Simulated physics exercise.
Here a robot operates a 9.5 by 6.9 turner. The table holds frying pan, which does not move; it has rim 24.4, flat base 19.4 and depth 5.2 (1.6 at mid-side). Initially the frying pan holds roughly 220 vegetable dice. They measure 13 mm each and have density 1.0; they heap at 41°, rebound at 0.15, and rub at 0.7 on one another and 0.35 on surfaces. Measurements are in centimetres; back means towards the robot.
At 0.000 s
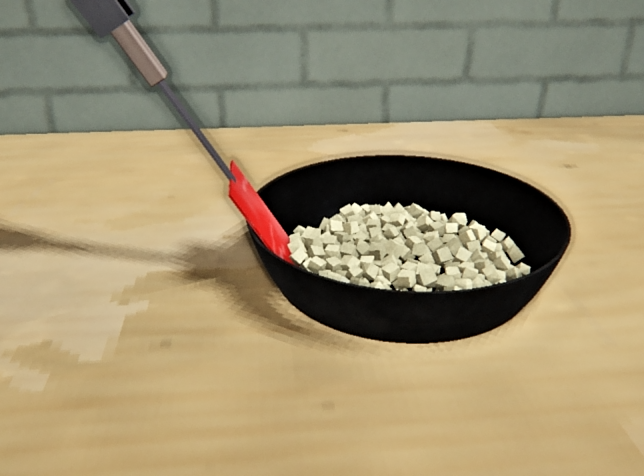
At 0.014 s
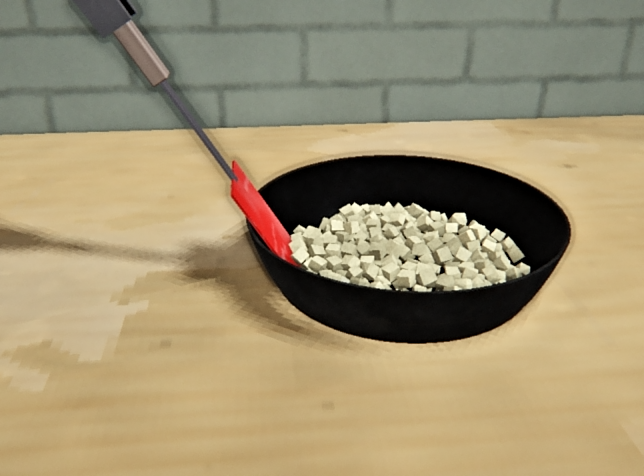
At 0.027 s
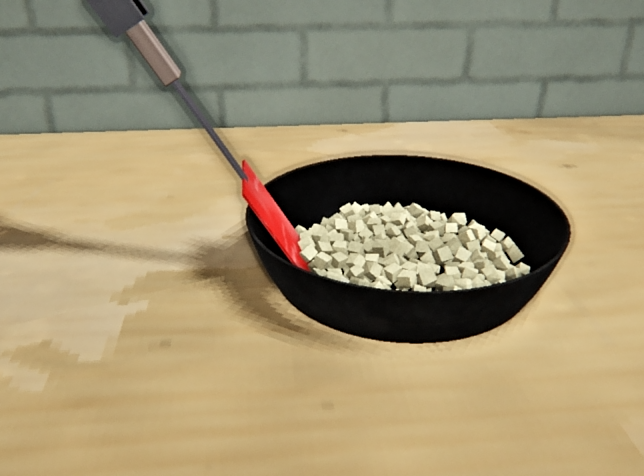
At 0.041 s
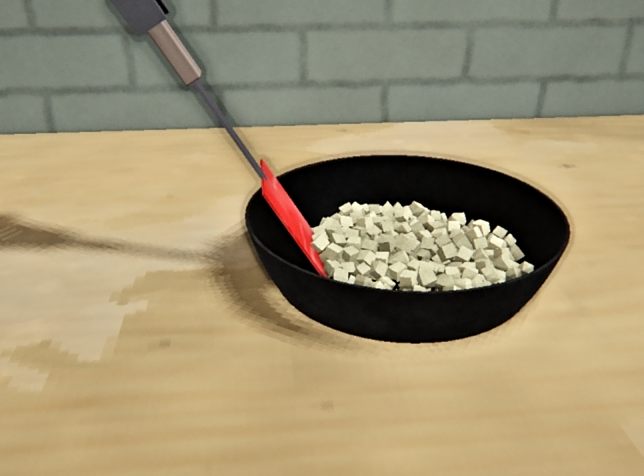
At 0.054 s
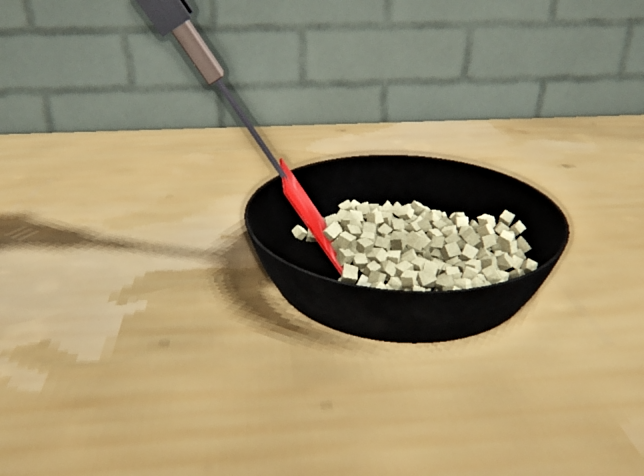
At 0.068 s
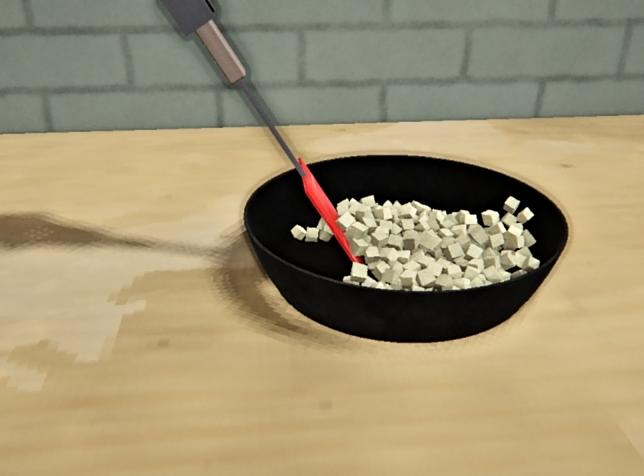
A red turner on a robot arm slid rightward from the left side of a black frying pan, pushing into the heap of pale vegetable dice and shifting them right, while a few cubes slipped behind it.
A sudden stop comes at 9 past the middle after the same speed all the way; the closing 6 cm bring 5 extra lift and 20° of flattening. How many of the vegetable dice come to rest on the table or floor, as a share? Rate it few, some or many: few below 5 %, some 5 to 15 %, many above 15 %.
Many, above 15 %.
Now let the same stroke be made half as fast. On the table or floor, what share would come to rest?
About 10 %.
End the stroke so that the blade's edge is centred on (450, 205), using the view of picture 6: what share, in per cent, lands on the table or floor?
10 %, roughly.
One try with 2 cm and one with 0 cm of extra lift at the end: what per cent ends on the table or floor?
Near 15 and 10 percent respectively.
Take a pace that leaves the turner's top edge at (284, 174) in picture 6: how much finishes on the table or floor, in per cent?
Roughly 20 per cent.
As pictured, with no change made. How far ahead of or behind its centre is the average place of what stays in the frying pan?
3.5 cm ahead.
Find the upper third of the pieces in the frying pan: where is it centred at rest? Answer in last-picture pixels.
You'll find it at about (507, 251).
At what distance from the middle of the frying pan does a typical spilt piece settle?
It's around 28 cm.
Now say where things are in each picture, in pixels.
In the first frame, the turner top edge at (231, 177), sloping 59°; upper third of the load around (395, 248), from x 295 to 520, top at y 210; 223 in the frying pan.
In the second frame, the turner top edge at (233, 177), sloping 59°; upper third of the load around (395, 248), from x 300 to 520, top at y 210.
In the third frame, the turner top edge at (243, 176), sloping 59°; upper third of the load around (392, 245), from x 300 to 520, top at y 210.
In the fourth frame, the turner top edge at (262, 175), sloping 59°; upper third of the load around (394, 242), from x 300 to 525, top at y 210.
In the fifth frame, the turner top edge at (283, 174), sloping 59°; upper third of the load around (391, 237), from x 300 to 530, top at y 210.
In the sixth frame, the turner top edge at (303, 174), sloping 59°; upper third of the load around (407, 233), from x 300 to 530, top at y 205; 223 in the frying pan.
After 0.10 s, sloping 59°, highest piece 6 above the table; 223 in the frying pan.
After 0.13 s, sloping 53°, highest piece 8 above the table; 223 in the frying pan.
After 0.35 s, sloping 39°, highest piece 12 above the table; 168 in the frying pan, 26 on the table or floor, 29 on the blade or in flight.
After 1.40 s, sloping 39°, highest piece 6 above the table; 168 in the frying pan, 55 on the table or floor.
In the end, 168 in the frying pan, 55 on the table or floor. That is 25 % on the table or floor.
